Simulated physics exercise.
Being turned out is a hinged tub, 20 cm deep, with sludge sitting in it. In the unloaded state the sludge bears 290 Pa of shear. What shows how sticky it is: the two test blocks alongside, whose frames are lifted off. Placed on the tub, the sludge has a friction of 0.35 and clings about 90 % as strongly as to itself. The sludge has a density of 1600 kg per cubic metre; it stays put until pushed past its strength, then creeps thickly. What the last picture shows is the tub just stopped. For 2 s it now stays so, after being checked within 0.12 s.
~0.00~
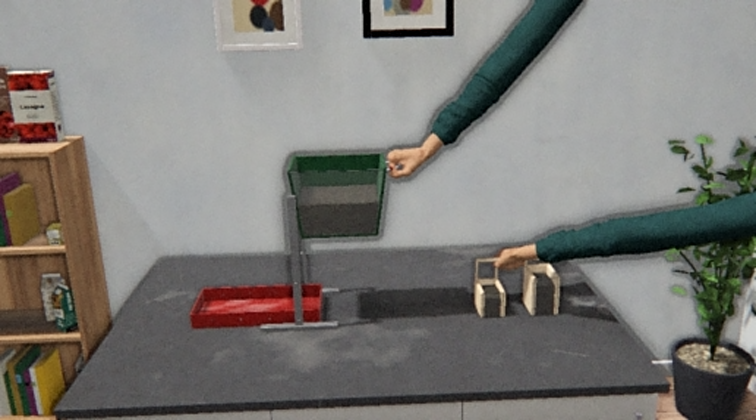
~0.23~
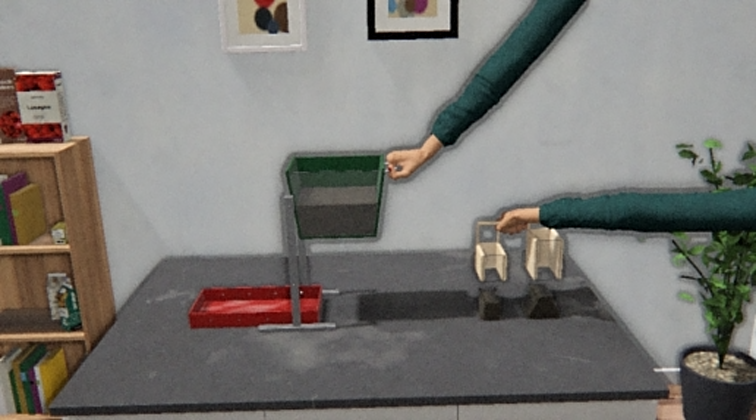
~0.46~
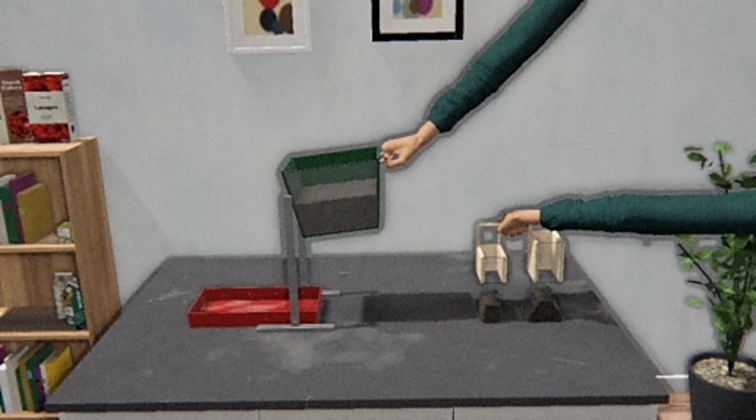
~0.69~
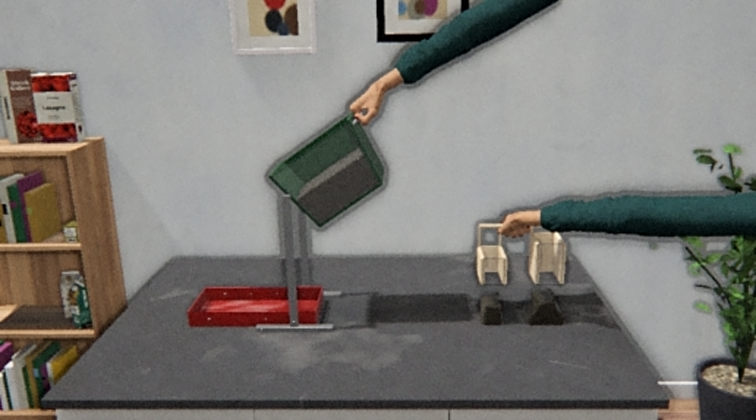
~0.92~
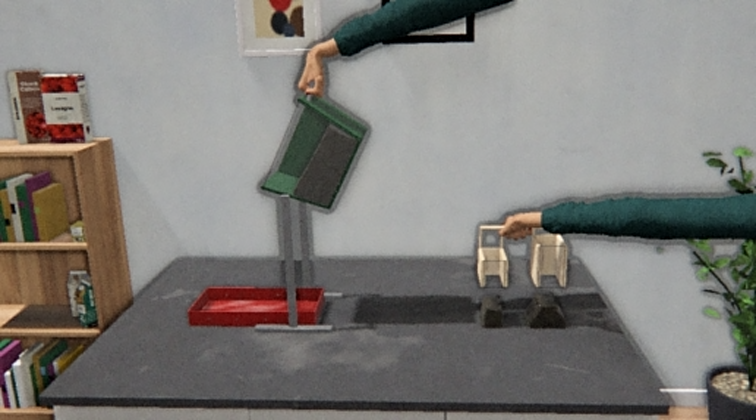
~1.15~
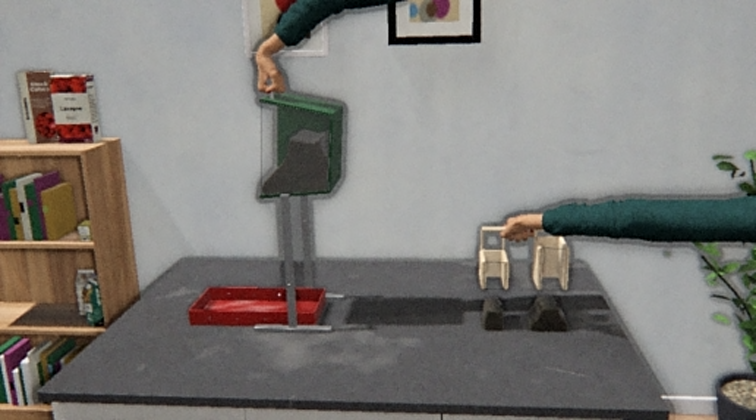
The clip opens with a green tub of dark sludge on a stand above a red tray, while one hand lifts two pale casings off small dark blocks, which settle lower. Another hand then swings the tub's right side up and leftward until it is nearly upright, the sludge still inside.
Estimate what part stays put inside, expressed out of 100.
The part that stays inside is near 51 per cent.
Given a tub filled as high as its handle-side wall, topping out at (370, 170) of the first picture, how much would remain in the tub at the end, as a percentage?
The tub would end up holding some 65 % of it.
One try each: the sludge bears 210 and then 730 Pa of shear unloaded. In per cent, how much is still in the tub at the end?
In turn about 40 %, 100 %.
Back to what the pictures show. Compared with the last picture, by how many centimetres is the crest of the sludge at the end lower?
9 cm or so.
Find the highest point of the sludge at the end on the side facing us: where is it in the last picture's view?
Looking at the last picture, I'd put it at about (312, 171).
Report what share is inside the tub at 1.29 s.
Around 85 per cent.
By 1.29 s, the tub is at 86 degrees and holds 84 %.
By 1.46 s, the tub is at 86 degrees and holds 59 %.
By 1.63 s, the tub is at 86 degrees and holds 53 %.
By 1.80 s, the tub is at 86 degrees and holds 52 %.
By 3.15 s, at the end, the tub is at 86 degrees and holds 51 %.
